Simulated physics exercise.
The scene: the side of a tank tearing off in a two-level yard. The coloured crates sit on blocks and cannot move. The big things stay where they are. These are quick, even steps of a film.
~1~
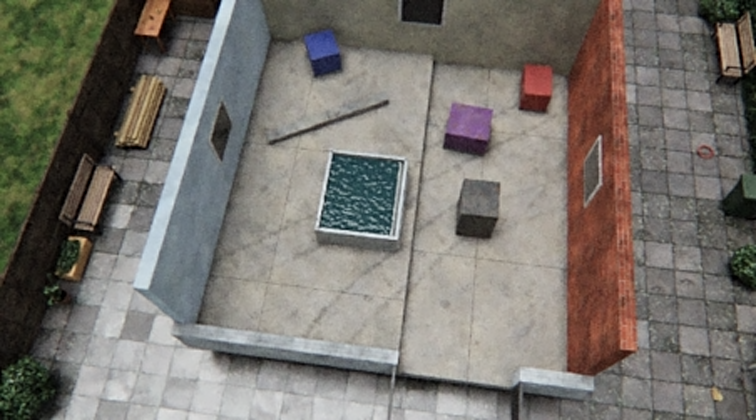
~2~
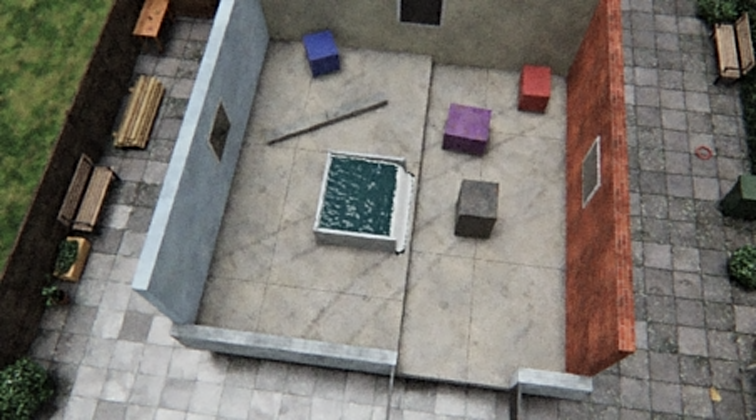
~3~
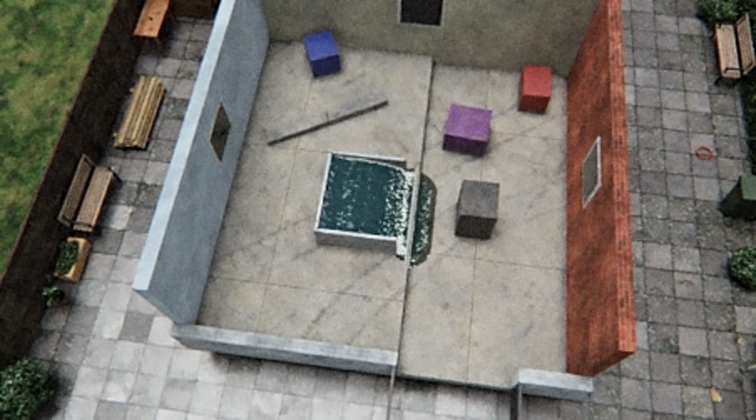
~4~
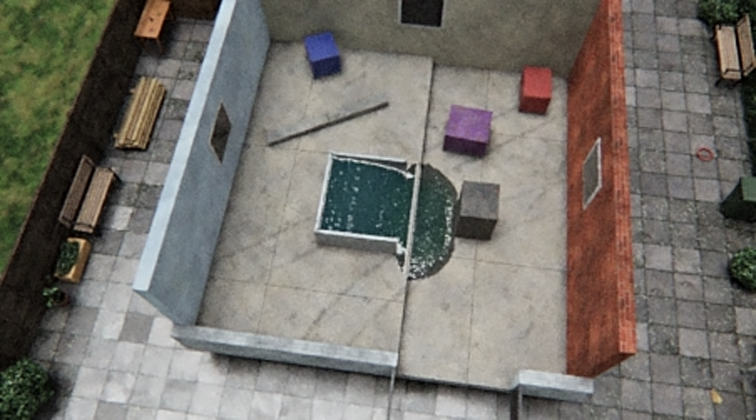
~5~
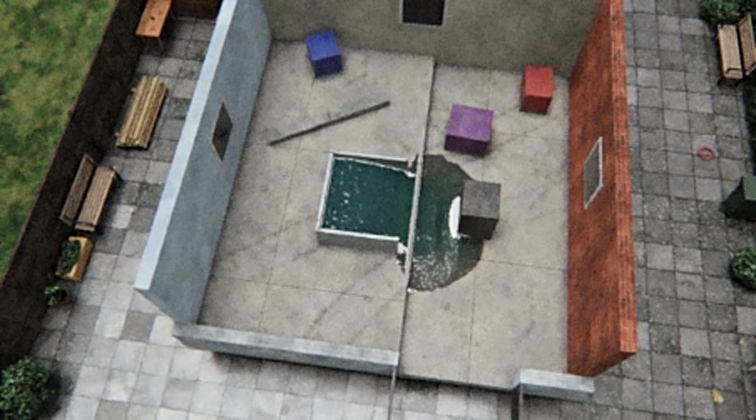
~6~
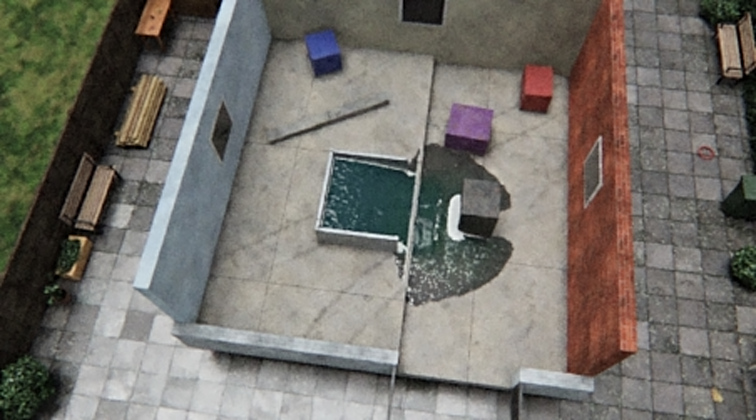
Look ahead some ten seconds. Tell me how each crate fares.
One by one: The red crate is soaked; the blue crate keeps dry; the purple crate is soaked.
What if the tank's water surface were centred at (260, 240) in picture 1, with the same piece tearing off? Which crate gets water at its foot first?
I say the purple crate.
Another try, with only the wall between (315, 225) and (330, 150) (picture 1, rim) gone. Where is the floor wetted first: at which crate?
That is the blue one.
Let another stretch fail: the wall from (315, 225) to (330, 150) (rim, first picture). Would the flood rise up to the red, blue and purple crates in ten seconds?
My reading: Red crate keeps dry; blue crate is soaked; purple crate stays dry.
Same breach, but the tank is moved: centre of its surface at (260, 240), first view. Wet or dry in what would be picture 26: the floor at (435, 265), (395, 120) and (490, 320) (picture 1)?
One after the other: Covered, dry, covered.
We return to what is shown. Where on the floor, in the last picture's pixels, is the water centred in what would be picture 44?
Near (496, 206).
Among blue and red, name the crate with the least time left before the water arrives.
I say the one in red.
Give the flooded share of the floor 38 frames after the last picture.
Close to 45 %.
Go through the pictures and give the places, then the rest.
Still water in the tank at (363, 195), in the first frame.
Water pours out at (398, 208) and has run to (400, 251), in the second frame.
The front is at (412, 263), out from the gap at (399, 208), in the third frame.
Water pours out at (399, 210) and has run to (429, 272), in the fourth frame.
Water pours out at (400, 209) and has run to (474, 259), in the fifth frame.
Water pours out at (400, 208) and has run to (508, 251), in the sixth frame.
A moment on, water covers 20 % of the floor; the red crate not reached, the blue crate not reached, the purple crate water round its plinth.
Next, water covers 30 % of the floor; the red crate water round its plinth, the blue crate not reached, the purple crate water round its plinth.
Then, water covers 40 % of the floor; the red crate water round its plinth, the blue crate not reached, the purple crate water round its plinth.
Later, water covers 45 % of the floor; the red crate water round its plinth, the blue crate not reached, the purple crate water round its plinth.
In the end, water covers 50 % of the floor; the red crate was topped, the blue crate stayed above the water, the purple crate was topped.
